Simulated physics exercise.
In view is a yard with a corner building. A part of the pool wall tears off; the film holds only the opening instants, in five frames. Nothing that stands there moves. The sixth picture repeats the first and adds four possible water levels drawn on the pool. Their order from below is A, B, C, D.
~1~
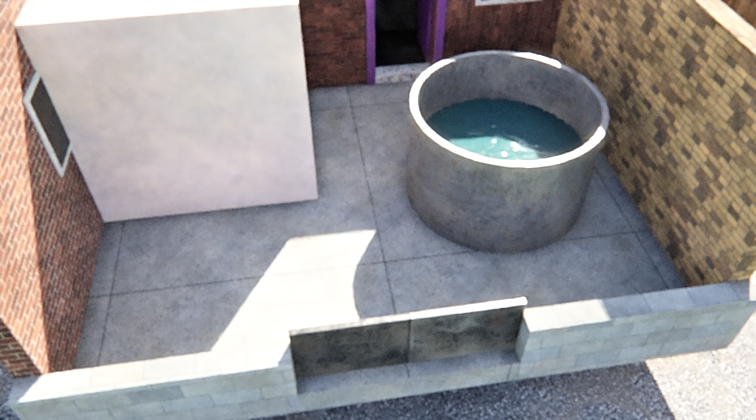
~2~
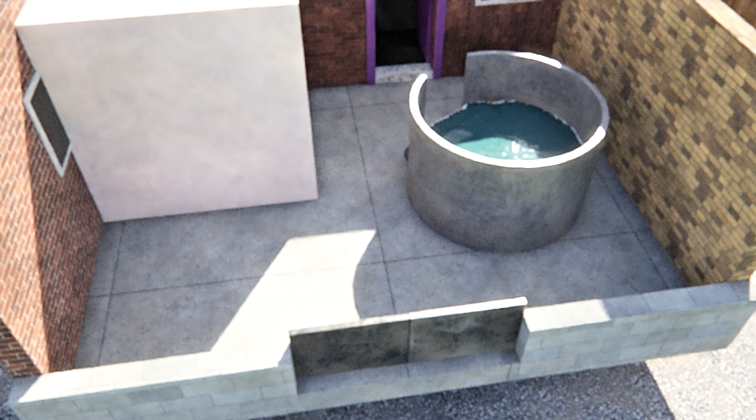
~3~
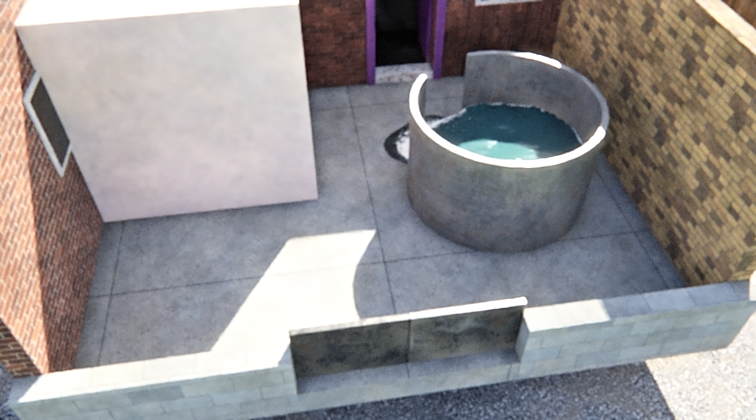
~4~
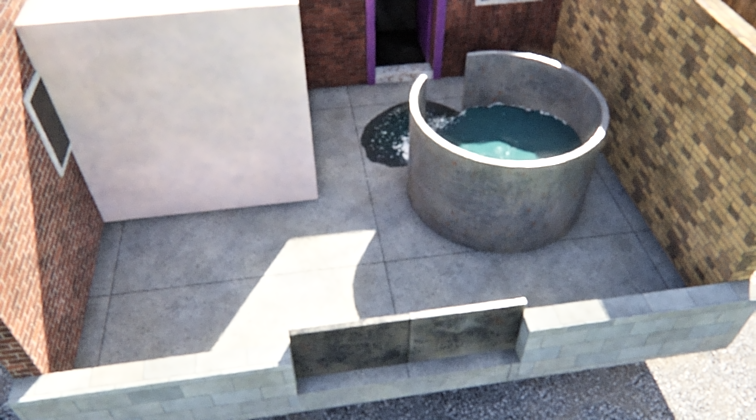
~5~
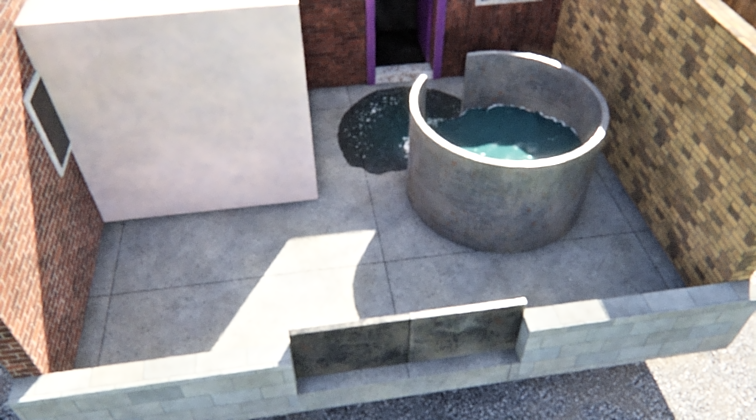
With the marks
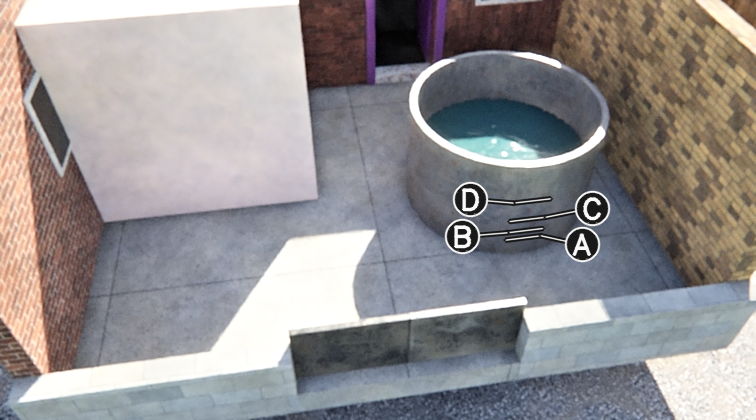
We see a walled yard with a pale corner building and a round grey pool; a gap appears in the pool's rim near the purple doorway, and dark water spreads leftward across the paving behind and beside it.
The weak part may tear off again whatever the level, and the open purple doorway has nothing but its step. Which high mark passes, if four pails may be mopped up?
B will do.
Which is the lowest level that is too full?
That is level C.
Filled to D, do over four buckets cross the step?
Yes, it does.
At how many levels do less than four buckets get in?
Two of them.
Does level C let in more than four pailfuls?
Yes.
In white, A at (523, 237); B at (525, 230); C at (527, 219); D at (532, 200); from the bottom up A, B, C, D.
If A is chosen, nothing gets over.
If B is chosen, a bucket or two gets in.
If C is chosen, about 11 bucketfuls get in.
If D is chosen, dozens of bucketfuls pour in.
